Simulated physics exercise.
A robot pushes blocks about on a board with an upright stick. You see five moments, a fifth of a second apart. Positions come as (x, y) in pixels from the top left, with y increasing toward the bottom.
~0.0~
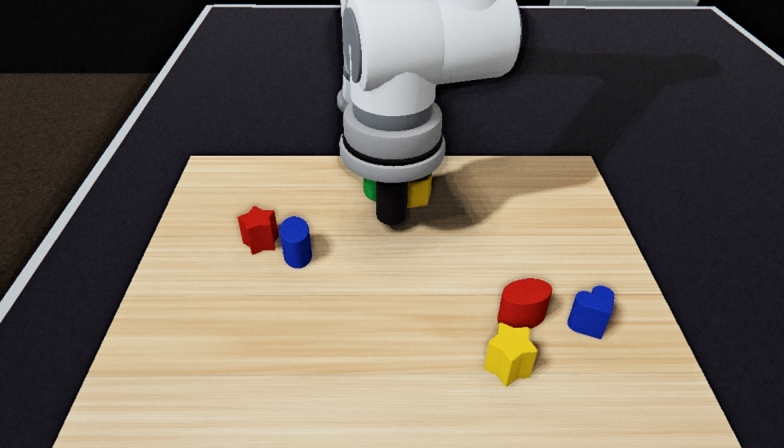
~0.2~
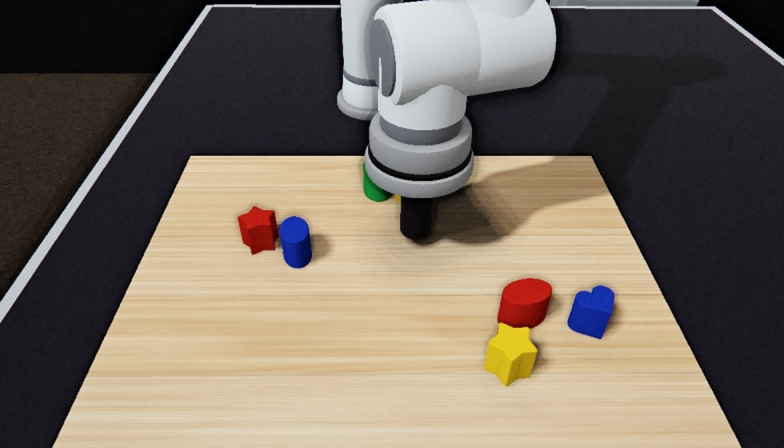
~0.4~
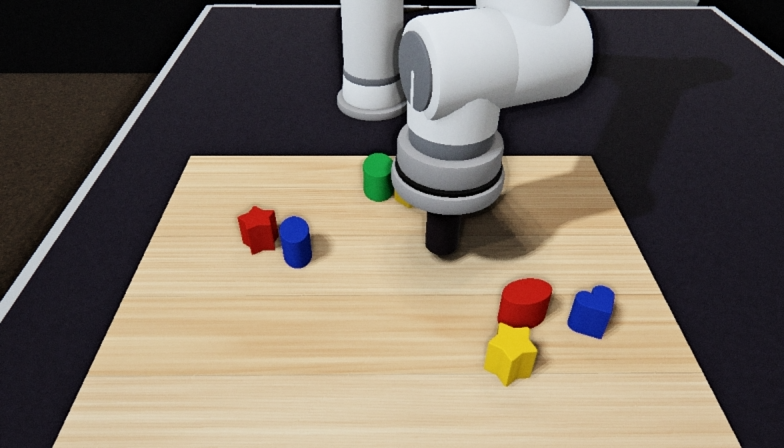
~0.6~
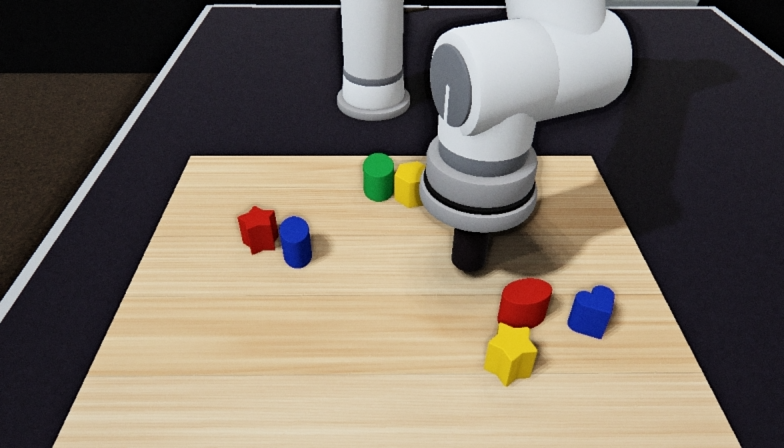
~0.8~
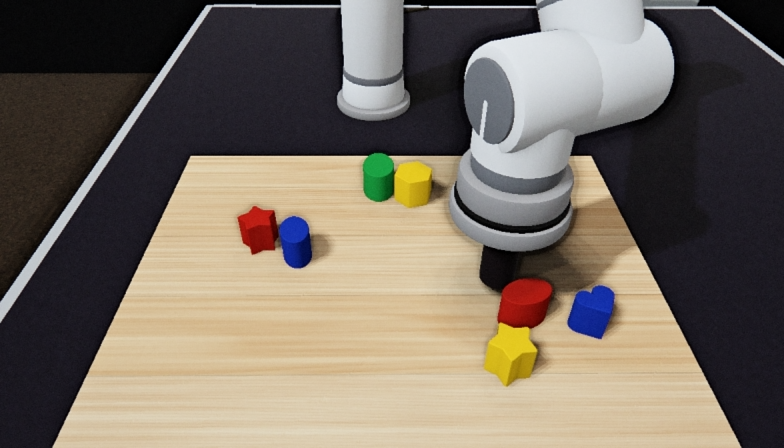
The robot arm moves its black stick right and toward the viewer, nearing the red block.
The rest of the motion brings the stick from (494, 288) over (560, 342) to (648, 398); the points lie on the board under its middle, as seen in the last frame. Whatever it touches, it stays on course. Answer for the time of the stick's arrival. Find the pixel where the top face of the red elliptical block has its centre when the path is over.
Around pixel (644, 400).
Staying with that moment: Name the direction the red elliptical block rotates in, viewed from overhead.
Clockwise, from overhead.
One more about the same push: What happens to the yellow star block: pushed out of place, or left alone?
It is untouched.
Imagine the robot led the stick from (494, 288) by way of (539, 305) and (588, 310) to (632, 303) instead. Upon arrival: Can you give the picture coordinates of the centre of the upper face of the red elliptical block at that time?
Its top face will be centred at roughly (549, 306).
What follows on the original path. One third of the way, stick (539, 313); red elliptical block (566, 324).
Two thirds of the way, stick (592, 350); red elliptical block (616, 369), turned 40° clockwise.
At the end, stick (654, 387); yellow star block unmoved; red elliptical block (644, 400), turned 75° clockwise; blue heart block unmoved.
